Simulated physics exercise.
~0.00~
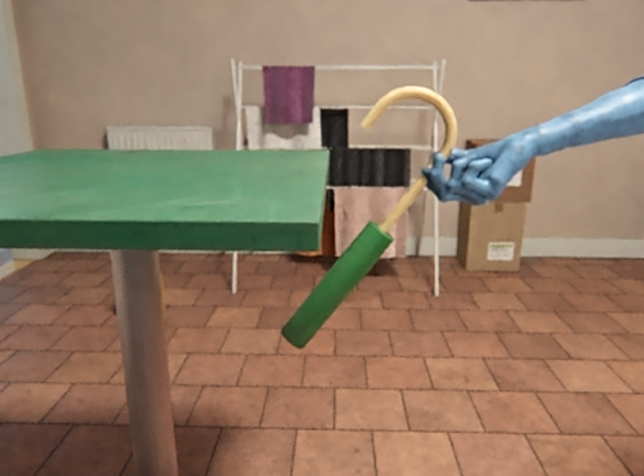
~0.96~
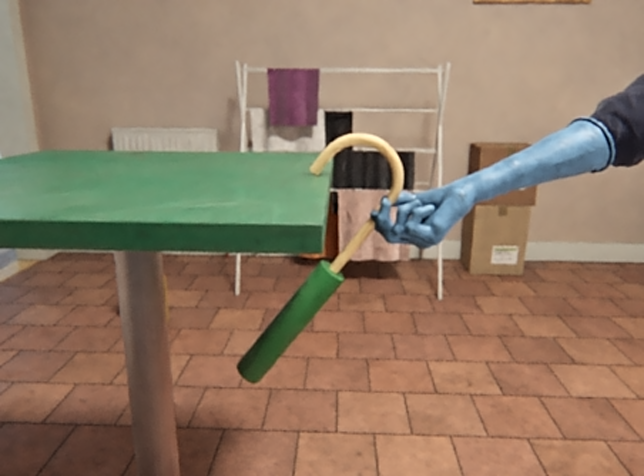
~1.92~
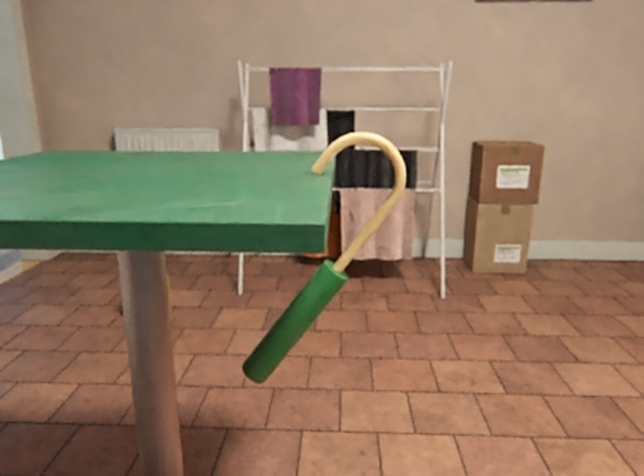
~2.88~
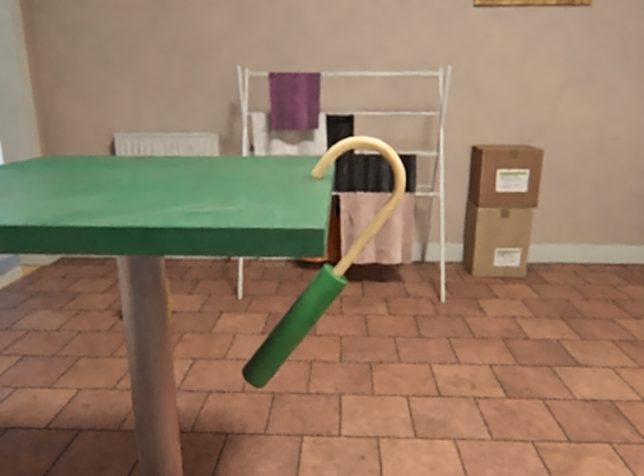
A green umbrella with a curved, pale handle was carried left and slightly down by a blue hand, which hooked it over the end of a green table. The hand let go and drew away, and the umbrella stayed hanging there at a slant.
